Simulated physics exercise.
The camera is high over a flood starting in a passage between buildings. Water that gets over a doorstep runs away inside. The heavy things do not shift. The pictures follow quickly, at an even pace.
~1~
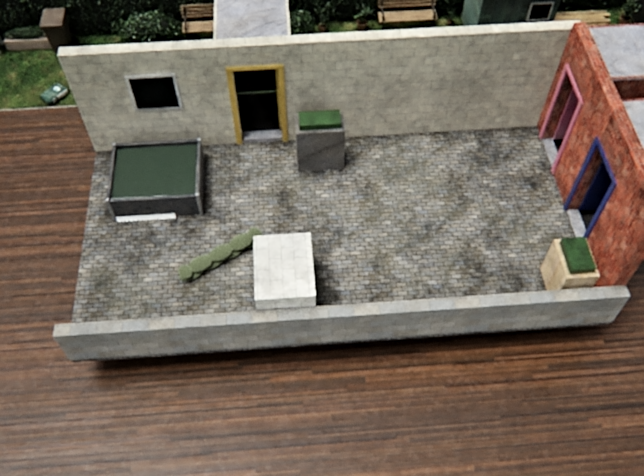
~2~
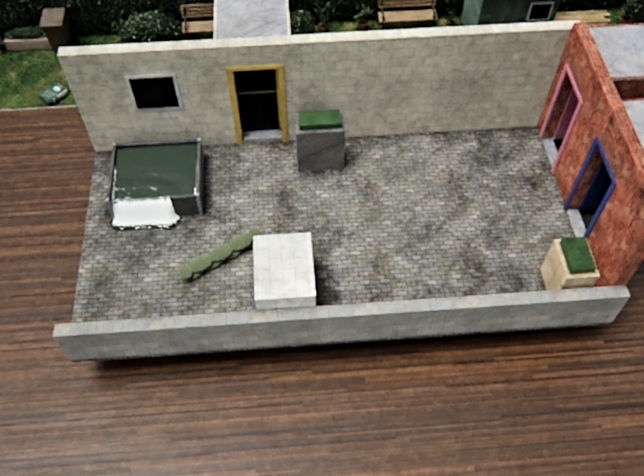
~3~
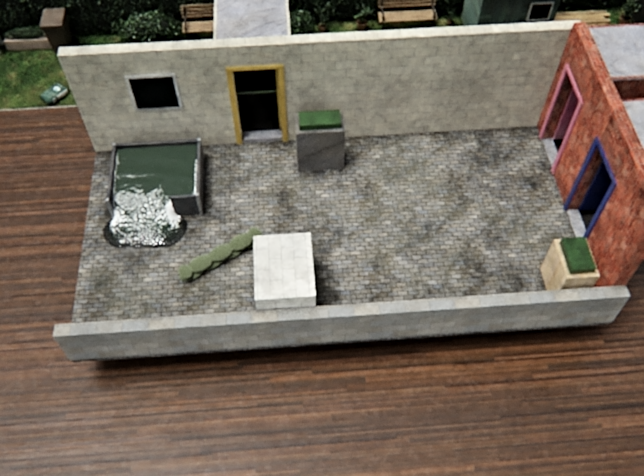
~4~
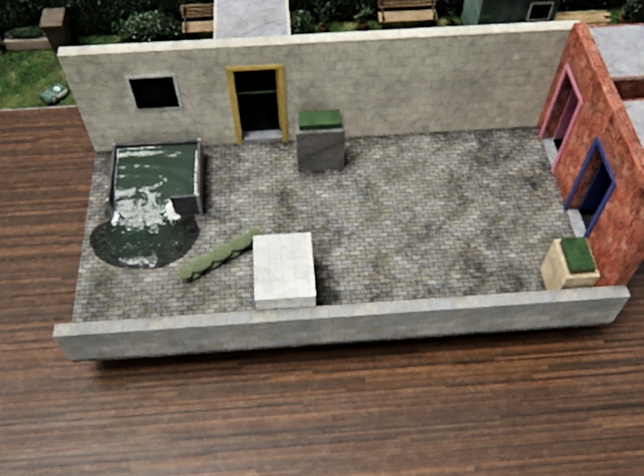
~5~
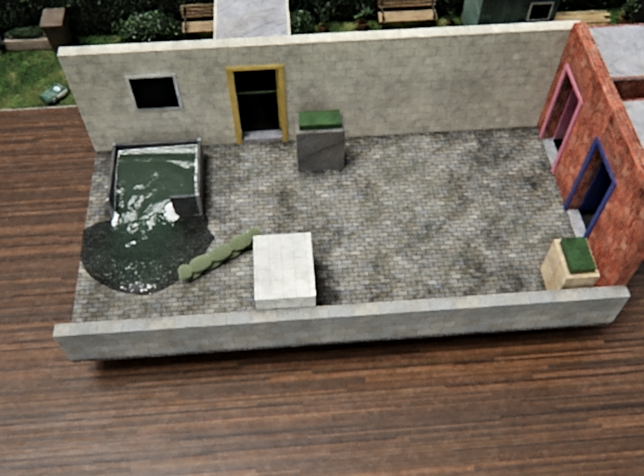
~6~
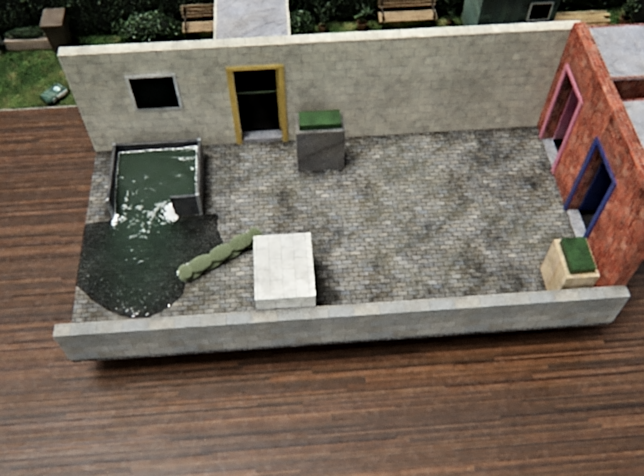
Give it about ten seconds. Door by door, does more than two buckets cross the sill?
The pink door stays under that; the blue door stays under that; the yellow door stays under that.
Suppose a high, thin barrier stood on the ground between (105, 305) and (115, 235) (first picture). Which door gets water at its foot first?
The one in yellow.
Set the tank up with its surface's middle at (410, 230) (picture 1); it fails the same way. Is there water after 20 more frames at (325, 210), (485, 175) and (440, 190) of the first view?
In that order: Awash, clear, no water.
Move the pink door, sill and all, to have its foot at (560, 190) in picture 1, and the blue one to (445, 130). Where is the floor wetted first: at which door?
First comes the yellow one.
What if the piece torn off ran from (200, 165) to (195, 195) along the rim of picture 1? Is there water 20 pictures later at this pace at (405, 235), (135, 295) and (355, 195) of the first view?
In that order: Flooded, dry, wet.
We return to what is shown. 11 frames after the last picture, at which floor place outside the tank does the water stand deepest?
Roughly at (141, 338).
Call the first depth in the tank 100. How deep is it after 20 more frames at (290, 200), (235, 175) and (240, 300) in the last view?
In that order: 2, 2 and 16 per cent.
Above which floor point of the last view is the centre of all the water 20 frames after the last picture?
Roughly at (173, 252).
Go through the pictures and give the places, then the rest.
The water tank at (155, 172) is whole and still, in the first picture.
Water pours out at (144, 210) and has run to (177, 220), in the second picture.
The front is at (170, 242), out from the gap at (144, 211), in the third picture.
The front is at (162, 263), out from the gap at (144, 211), in the fourth picture.
Water pours out at (144, 212) and has run to (151, 289), in the fifth picture.
The front is at (150, 311), out from the gap at (144, 211), in the sixth picture.
A moment on, water covers 15 % of the floor; the pink door not reached, the blue door not reached, the yellow door not reached.
Next, water covers 20 % of the floor; the pink door not reached, the blue door not reached, the yellow door not reached.
Then, water covers 25 % of the floor; the pink door not reached, the blue door not reached, the yellow door not reached.
Later, water covers 30 % of the floor; the pink door not reached, the blue door not reached, the yellow door wet at the sill, nothing in.
In the end, water covers 30 % of the floor; the pink door not reached, the blue door not reached, the yellow door wet at the sill, nothing in.
